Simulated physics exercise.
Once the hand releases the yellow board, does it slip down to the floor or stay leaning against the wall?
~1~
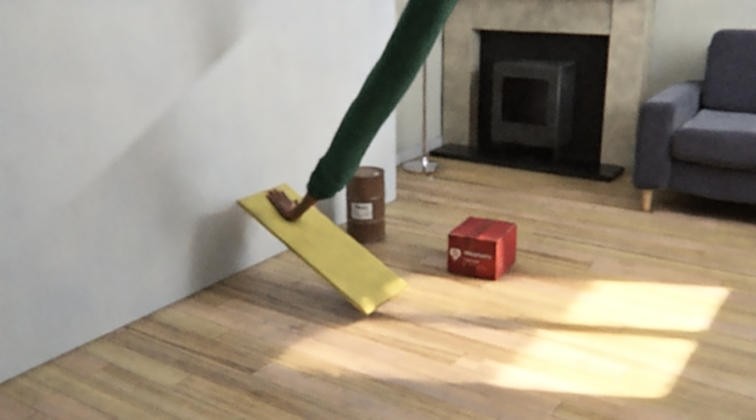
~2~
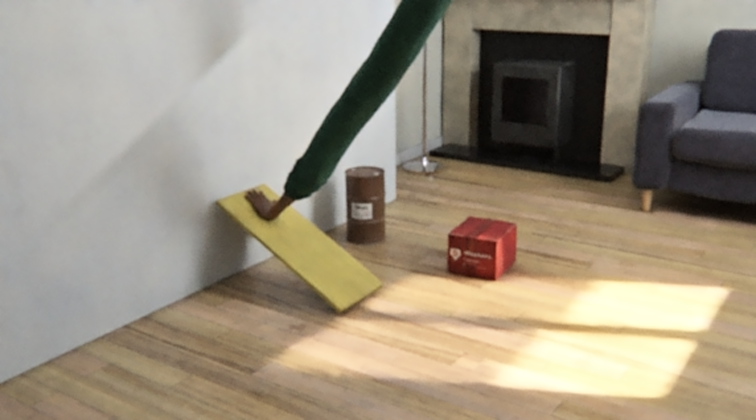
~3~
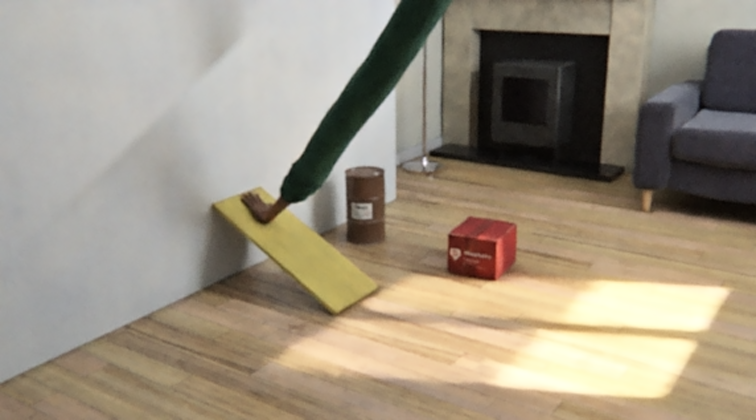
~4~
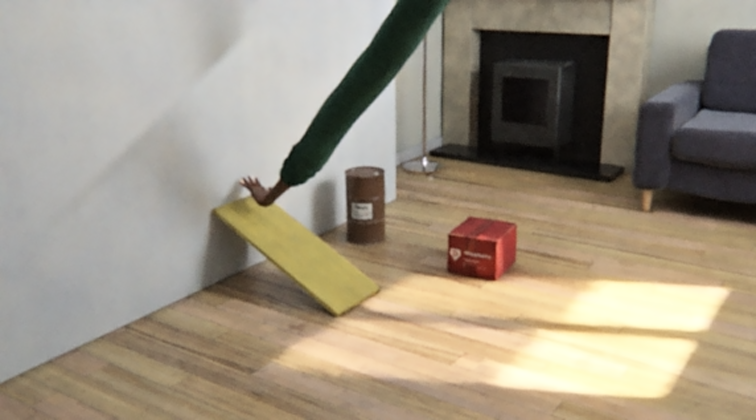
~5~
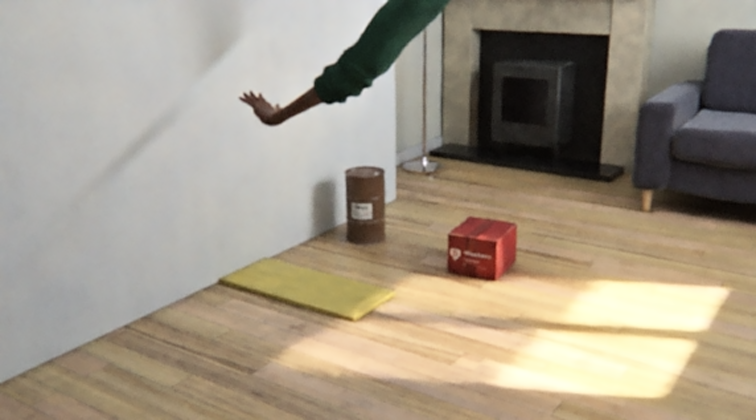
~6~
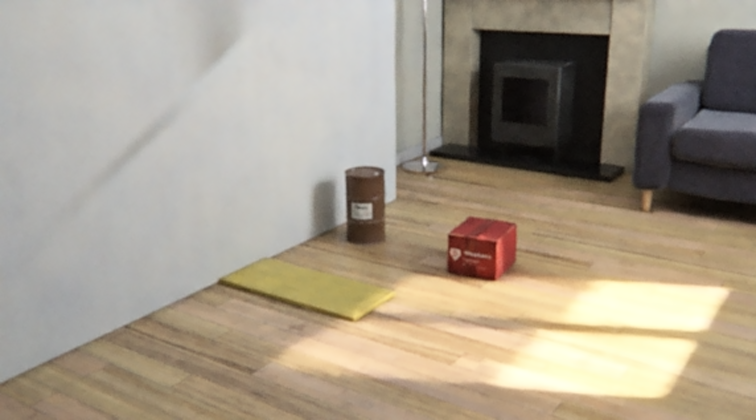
The yellow board slips down and ends up lying flat on the floor beside the wall.
